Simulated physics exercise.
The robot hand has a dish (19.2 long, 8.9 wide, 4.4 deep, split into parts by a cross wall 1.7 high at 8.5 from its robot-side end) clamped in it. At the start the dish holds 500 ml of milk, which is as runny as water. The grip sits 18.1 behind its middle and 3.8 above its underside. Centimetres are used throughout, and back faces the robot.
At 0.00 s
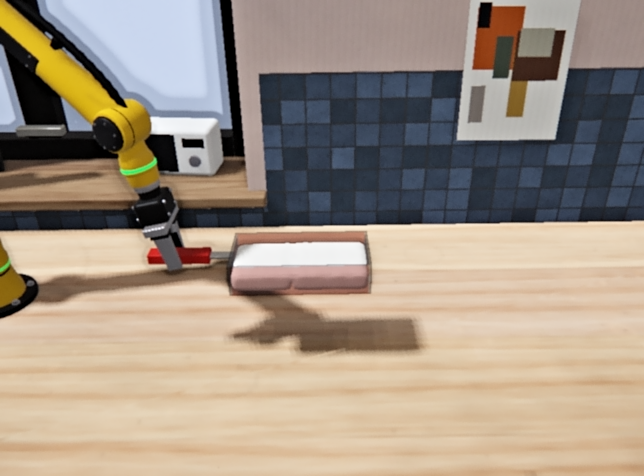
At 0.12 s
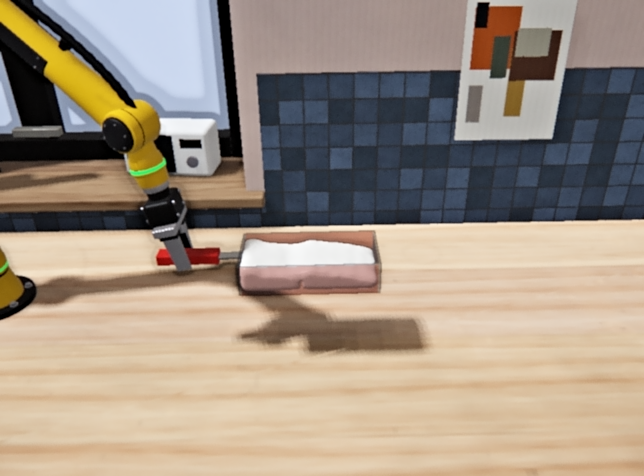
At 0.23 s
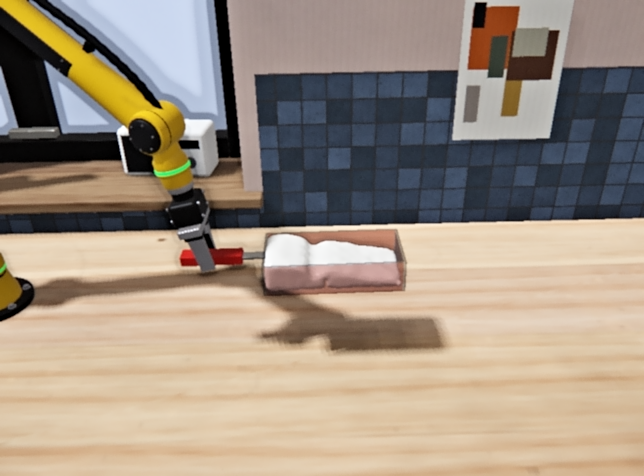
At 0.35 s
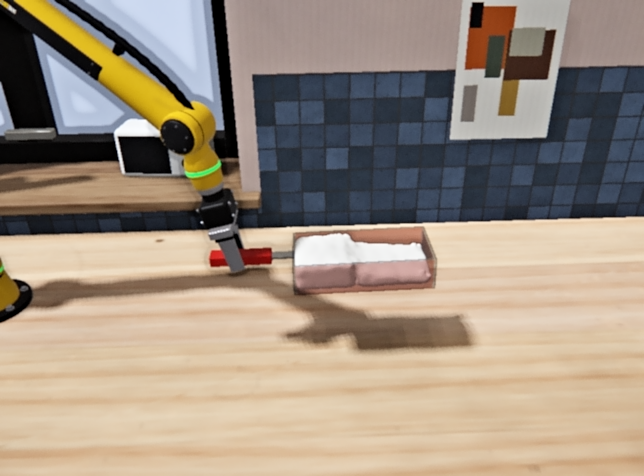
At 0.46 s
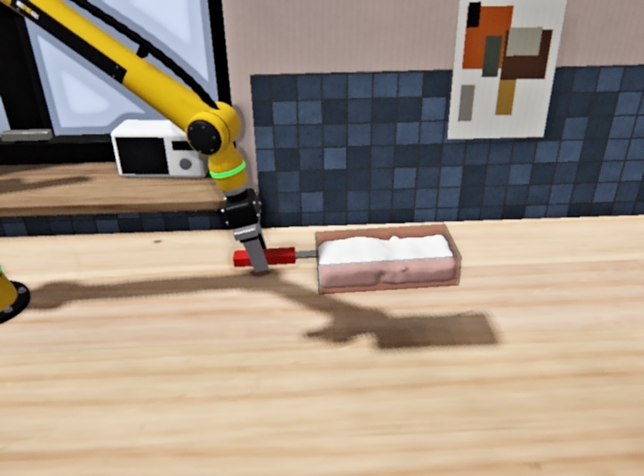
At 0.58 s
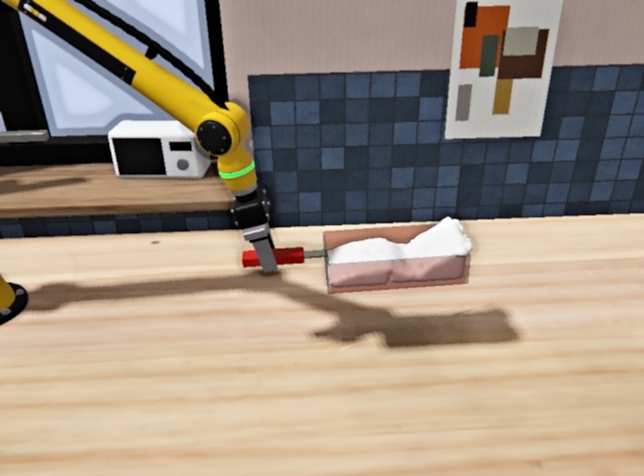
A yellow robot arm slides a clear dish of sloshing white liquid rightward across a wooden counter.
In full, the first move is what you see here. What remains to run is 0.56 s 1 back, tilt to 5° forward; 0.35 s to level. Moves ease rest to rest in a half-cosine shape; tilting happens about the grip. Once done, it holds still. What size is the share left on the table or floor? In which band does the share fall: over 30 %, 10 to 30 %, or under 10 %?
It falls under 10 %.
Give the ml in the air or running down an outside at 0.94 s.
It comes to close to 0 ml.
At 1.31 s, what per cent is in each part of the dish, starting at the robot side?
35 % robot-side, 60 % far-side.
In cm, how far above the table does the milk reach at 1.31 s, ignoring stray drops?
The top of the liquid sits at around 16 centimetres above the table.
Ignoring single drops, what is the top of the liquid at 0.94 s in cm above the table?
Top height: Around 17 cm.
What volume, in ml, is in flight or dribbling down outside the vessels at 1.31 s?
It comes to close to 0 ml.
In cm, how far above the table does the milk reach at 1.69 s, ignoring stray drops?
Roughly 17 centimetres at most.
After 0.94 s, tilted 3° forward, liquid up to 17 above the table; 255 ml in the far-side part, 230 ml in the robot-side part, 20 ml on the table or floor.
After 1.31 s, tilted 3° forward, liquid up to 16 above the table; 310 ml in the far-side part, 175 ml in the robot-side part, 20 ml on the table or floor.
After 1.69 s, level, liquid up to 17 above the table; 260 ml in the far-side part, 225 ml in the robot-side part, 20 ml on the table or floor.
After 2.49 s, level, liquid up to 17 above the table; 270 ml in the far-side part, 220 ml in the robot-side part, 20 ml on the table or floor.
In the end, 270 ml in the far-side part, 215 ml in the robot-side part, 20 ml on the table or floor. That is 4 % on the table or floor.
